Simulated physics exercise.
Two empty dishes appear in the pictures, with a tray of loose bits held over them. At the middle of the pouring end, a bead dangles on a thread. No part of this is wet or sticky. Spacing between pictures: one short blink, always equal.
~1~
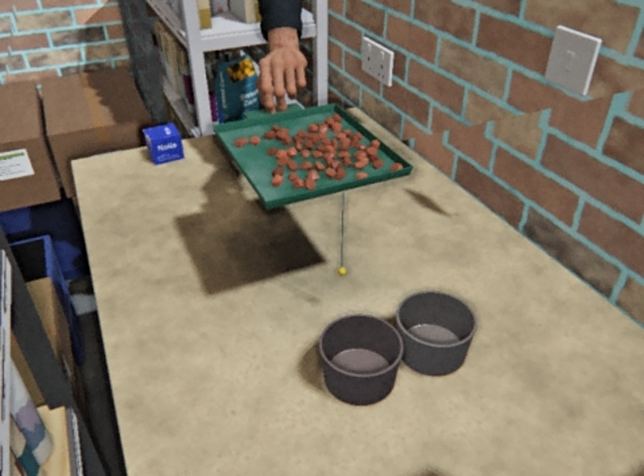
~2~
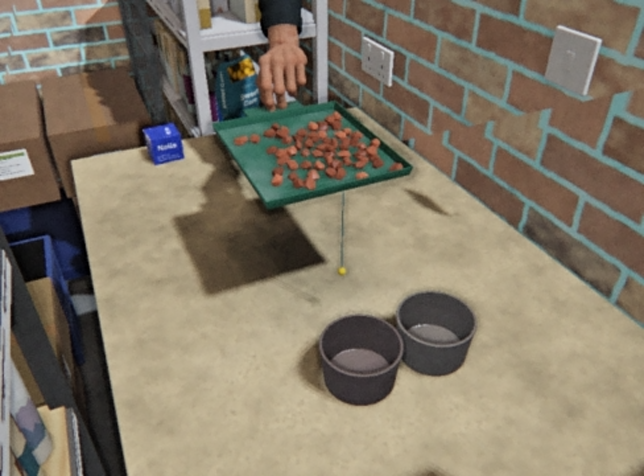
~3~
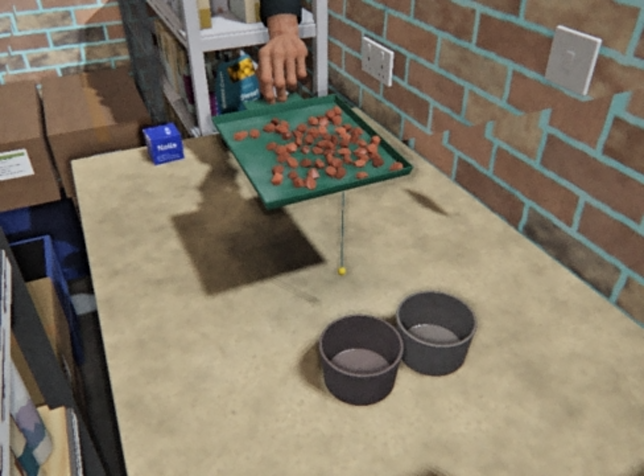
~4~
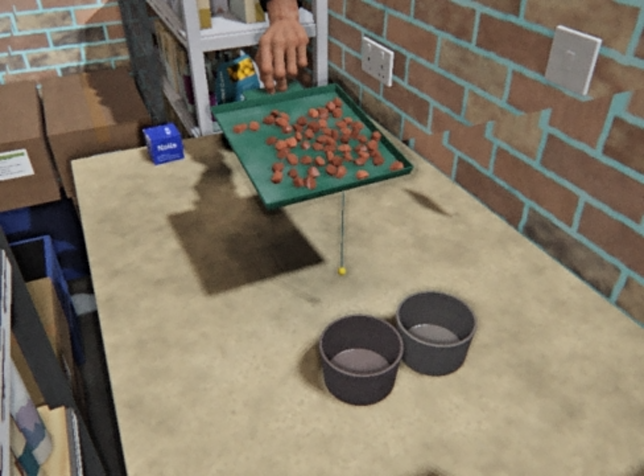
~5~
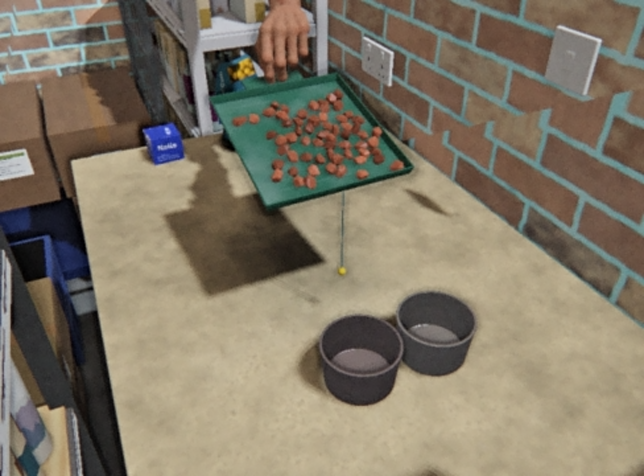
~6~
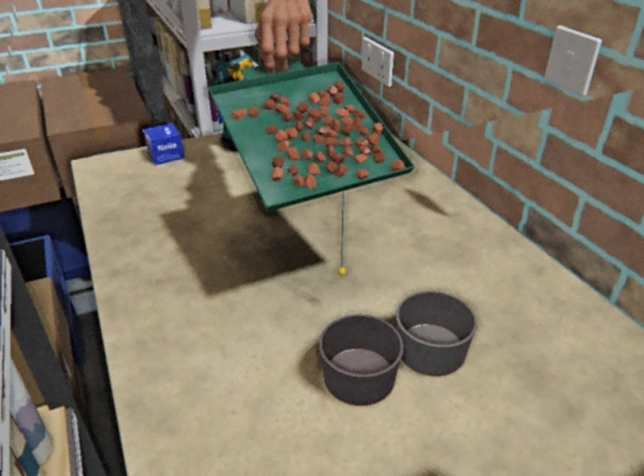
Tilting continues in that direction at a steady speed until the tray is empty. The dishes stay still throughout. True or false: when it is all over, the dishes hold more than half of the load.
False.
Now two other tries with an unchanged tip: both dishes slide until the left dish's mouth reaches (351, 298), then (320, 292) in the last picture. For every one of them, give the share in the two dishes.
That makes 50 per cent, followed by 40 per cent.
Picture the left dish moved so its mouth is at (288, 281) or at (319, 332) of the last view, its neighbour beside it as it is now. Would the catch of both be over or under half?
For the earlier try a smaller portion is kept, for the later one a larger portion.
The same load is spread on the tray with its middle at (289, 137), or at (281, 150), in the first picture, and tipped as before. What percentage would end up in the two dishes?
Close to 10 in a hundred, then close to 10 in a hundred.
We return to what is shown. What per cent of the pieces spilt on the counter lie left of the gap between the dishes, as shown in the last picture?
Roughly 90 in a hundred.
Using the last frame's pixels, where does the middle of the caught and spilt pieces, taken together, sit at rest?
Resting centre, last picture - approx. (340, 333).
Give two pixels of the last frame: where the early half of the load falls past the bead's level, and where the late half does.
It goes through near (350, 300) first, then near (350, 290).
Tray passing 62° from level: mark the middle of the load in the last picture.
Somewhere about pixel (342, 169).
Just after the last frame, tray tipped steeply; almost all on the tray; just a few in the air.
A moment on, tray tipped past a quarter turn; roughly a quarter on the tray; about a tenth in the left dish; roughly half outside both; roughly a quarter in the air.
Further on, tray tipped past a quarter turn; about a tenth in the left dish; just a few in the right dish; almost all outside both.
When it is over, tray tipped past a quarter turn; about a tenth in the left dish; just a few in the right dish; almost all outside both.
